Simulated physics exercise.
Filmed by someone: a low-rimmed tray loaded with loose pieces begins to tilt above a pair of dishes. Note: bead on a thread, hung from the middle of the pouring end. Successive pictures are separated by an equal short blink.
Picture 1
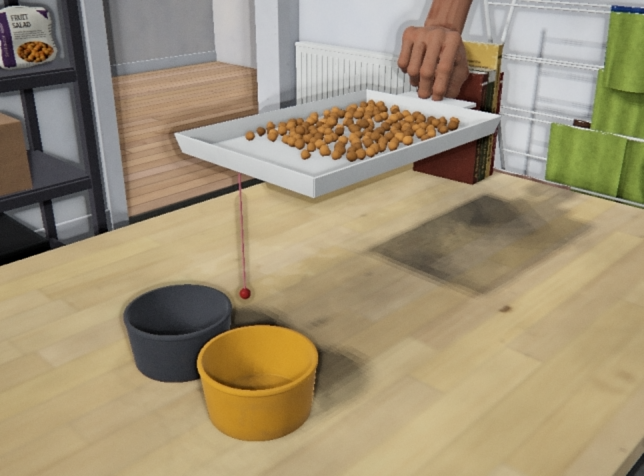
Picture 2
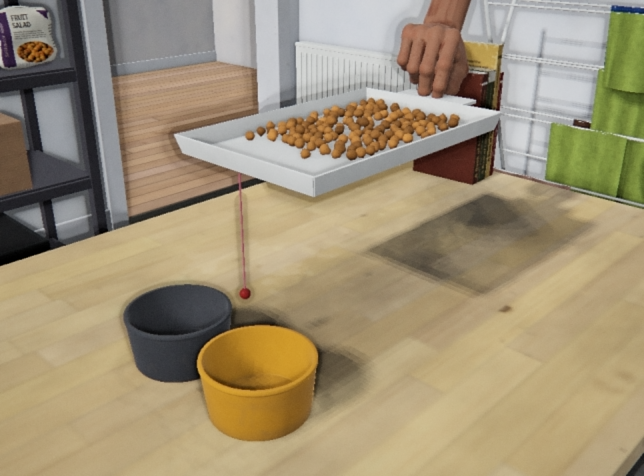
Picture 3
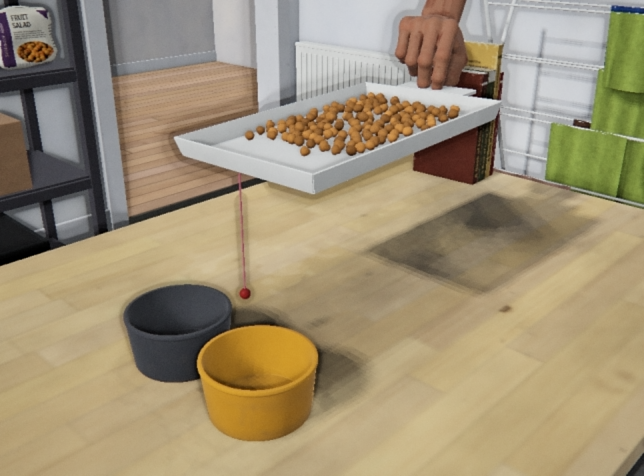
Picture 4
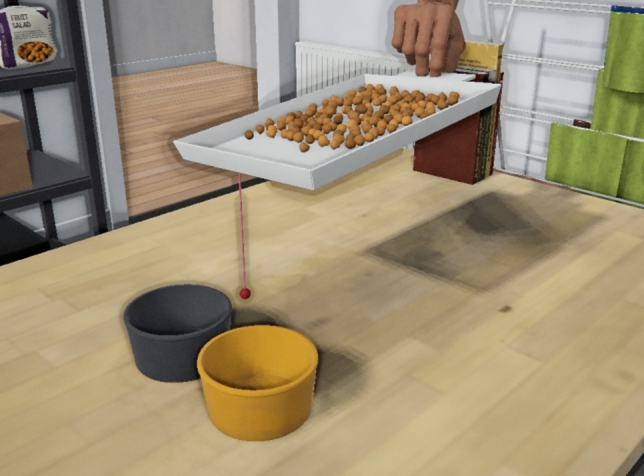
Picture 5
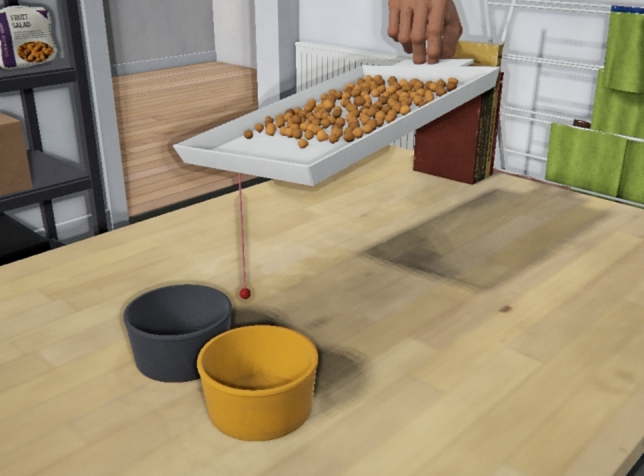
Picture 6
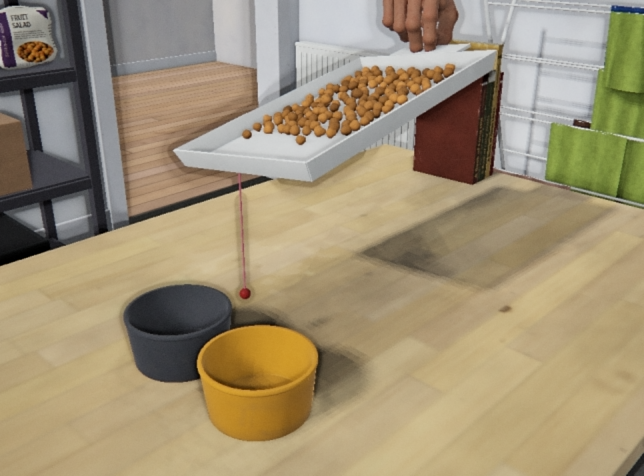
A hand tilted a white tray of roasted chickpeas above a dark gray bowl and a yellow one, gradually raising its far end while the pieces shifted slightly and a red bead hung still.
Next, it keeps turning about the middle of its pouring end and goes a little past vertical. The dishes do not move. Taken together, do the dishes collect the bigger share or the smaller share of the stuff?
The smaller share.
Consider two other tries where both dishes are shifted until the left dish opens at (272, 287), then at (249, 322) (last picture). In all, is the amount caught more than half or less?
Short of half and then Short of half.
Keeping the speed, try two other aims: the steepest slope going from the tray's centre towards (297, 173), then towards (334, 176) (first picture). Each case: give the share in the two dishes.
Case one near 80 %; case two near 50 %.
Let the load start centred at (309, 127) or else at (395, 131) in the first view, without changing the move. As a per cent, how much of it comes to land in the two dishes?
Roughly 30 and 30 percent, in that order.
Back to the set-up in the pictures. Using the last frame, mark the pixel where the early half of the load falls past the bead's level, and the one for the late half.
Close to (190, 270), then close to (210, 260).
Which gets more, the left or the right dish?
Looking at the end state, it is the left-side one.
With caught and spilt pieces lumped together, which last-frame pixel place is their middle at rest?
The centre comes to rest close to (189, 325).
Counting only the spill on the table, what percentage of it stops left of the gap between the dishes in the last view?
Around 60 %.
Soon after the last picture, tray tipped steeply; nearly all on the tray; a stray few in the left dish; a stray few in the air.
A little later, tray tipped right over; about two thirds on the tray; a small part in the left dish; a small part outside both; about a quarter in the air.
Later still, tray tipped past a quarter turn; about a third in the left dish; about two thirds outside both.
At rest, tray tipped past a quarter turn; none in the right dish; about a third in the left dish; about two thirds outside both.
